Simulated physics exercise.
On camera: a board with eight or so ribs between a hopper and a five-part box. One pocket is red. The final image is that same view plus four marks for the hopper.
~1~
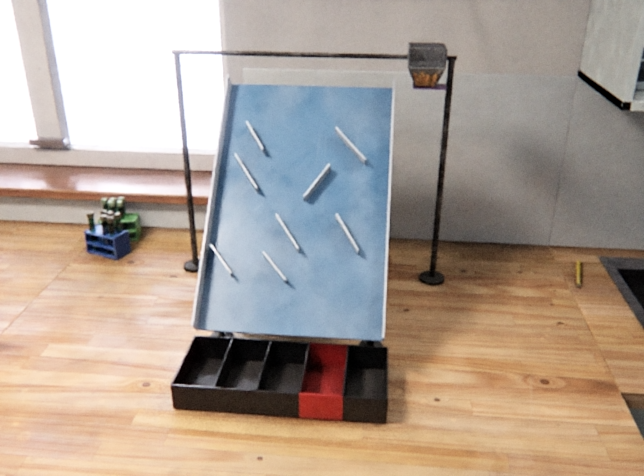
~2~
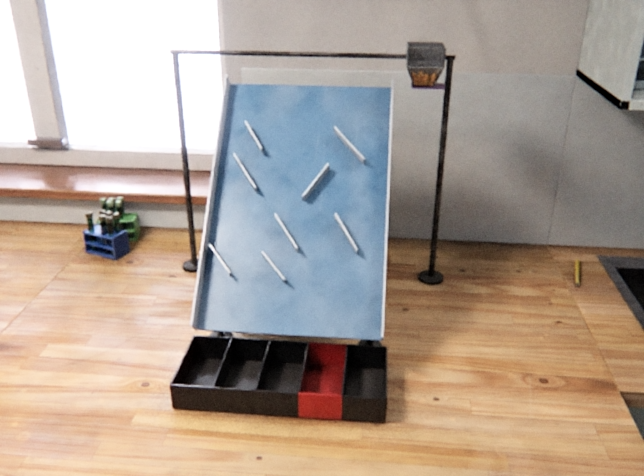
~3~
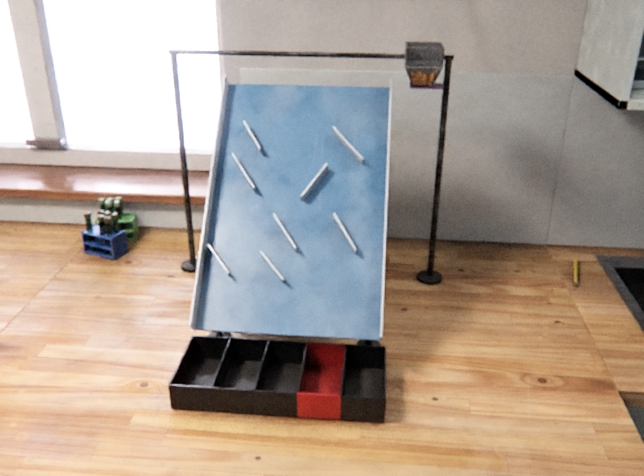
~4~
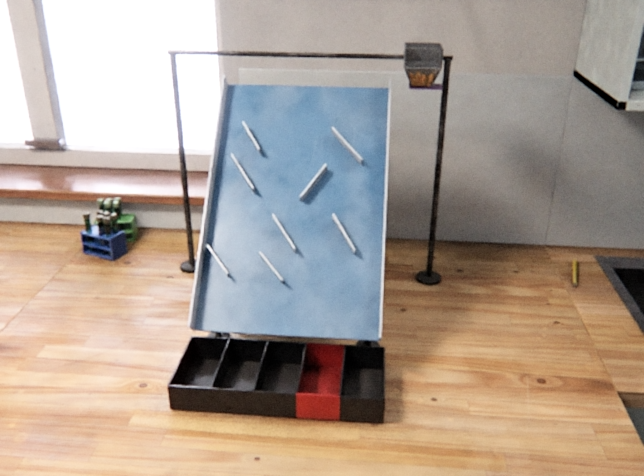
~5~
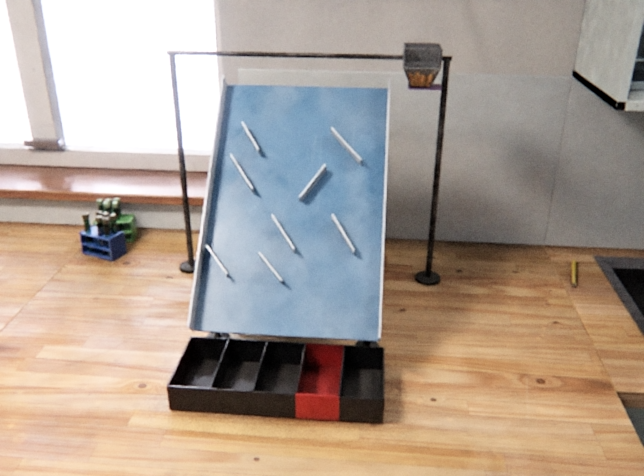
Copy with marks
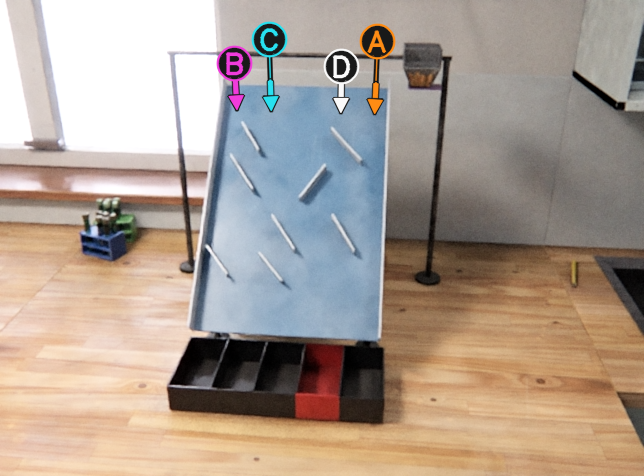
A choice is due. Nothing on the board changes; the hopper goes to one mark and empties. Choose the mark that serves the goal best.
The best mark is C.
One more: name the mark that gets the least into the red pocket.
That would be A.
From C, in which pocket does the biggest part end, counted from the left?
The fourth from the left.
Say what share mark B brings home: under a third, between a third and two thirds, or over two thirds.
Under a third.
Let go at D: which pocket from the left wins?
The fifth.
On the marked copy, mark A meets the board at (374, 108); mark B meets the board at (236, 104); mark C meets the board at (271, 105); mark D meets the board at (340, 107).
If A is chosen, not one piece in the red pocket, the larger part in other pockets, about a tenth outside the box.
If B is chosen, about a tenth in the red pocket, the larger part in other pockets, about a tenth held on the board.
If C is chosen, roughly two thirds in the red pocket, roughly a third in other pockets, just a few outside the box.
If D is chosen, roughly a quarter in the red pocket, roughly two thirds in other pockets, about a tenth outside the box.
